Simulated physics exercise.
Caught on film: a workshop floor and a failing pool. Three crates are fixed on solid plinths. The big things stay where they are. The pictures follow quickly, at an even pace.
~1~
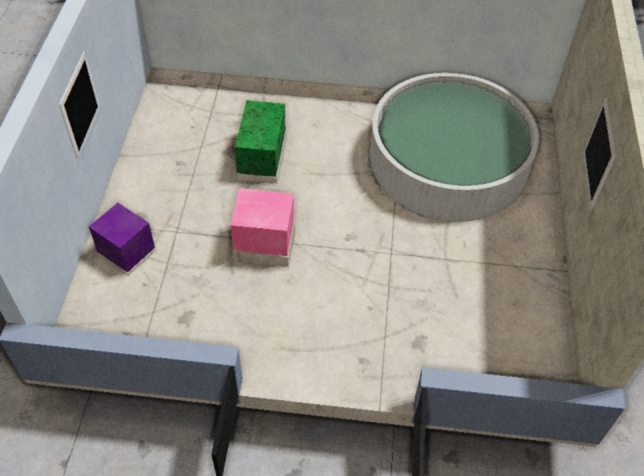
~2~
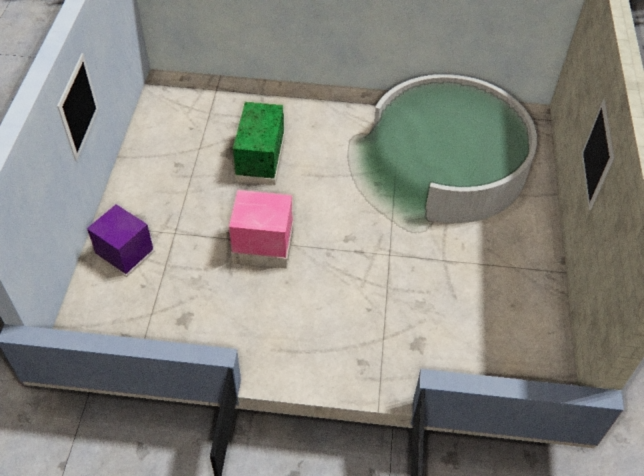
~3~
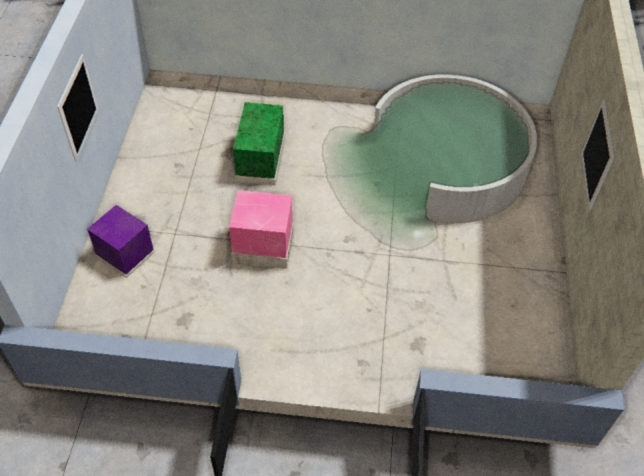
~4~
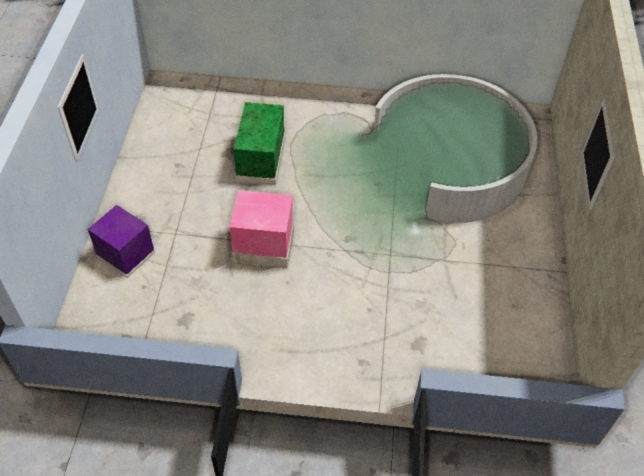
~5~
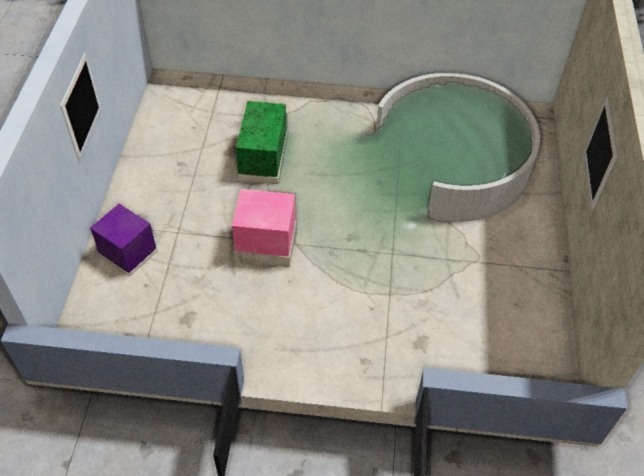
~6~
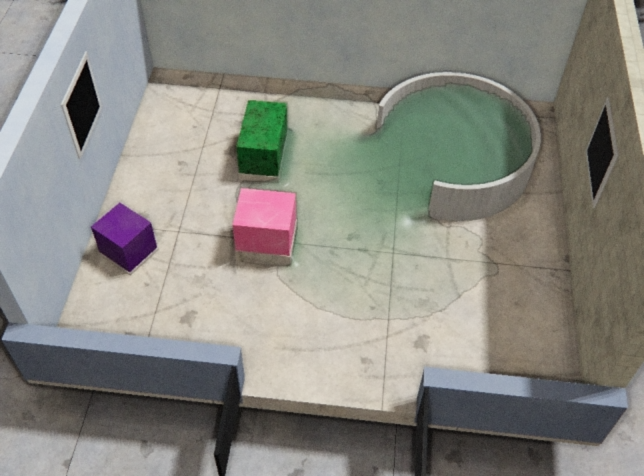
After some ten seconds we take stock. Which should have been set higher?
One by one: The purple crate gets wet; the pink crate gets wet; the green crate gets wet.
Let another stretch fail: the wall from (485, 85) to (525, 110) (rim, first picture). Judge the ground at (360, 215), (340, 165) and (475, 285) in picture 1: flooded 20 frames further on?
As listed: Dry, no water, flooded.
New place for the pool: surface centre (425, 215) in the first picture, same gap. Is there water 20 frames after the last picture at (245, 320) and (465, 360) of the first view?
In turn: Covered, not flooded.
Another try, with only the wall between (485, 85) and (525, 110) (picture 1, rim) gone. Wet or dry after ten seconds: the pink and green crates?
The pink crate is spared, the green crate keeps dry.
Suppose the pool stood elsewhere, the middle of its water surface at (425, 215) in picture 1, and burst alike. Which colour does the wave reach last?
That is the purple-painted one.
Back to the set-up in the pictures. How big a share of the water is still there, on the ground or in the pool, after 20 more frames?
Some 88 per cent.
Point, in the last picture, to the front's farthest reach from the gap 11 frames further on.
Roughly at (62, 357).
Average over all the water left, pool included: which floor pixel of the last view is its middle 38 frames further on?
At about (287, 189).
A moment on, water covers 45 % of the floor; the purple crate water round its plinth, the pink crate water round its plinth, the green crate water round its plinth.
Next, water covers 55 % of the floor; the purple crate water round its plinth, the pink crate water round its plinth, the green crate water round its plinth.
Then, water covers 65 % of the floor; the purple crate water round its plinth, the pink crate water round its plinth, the green crate water round its plinth.
Later, water covers 85 % of the floor; the purple crate water round its plinth, the pink crate water round its plinth, the green crate water round its plinth.
In the end, water covers 100 % of the floor; the purple crate was topped, the pink crate was topped, the green crate was topped.
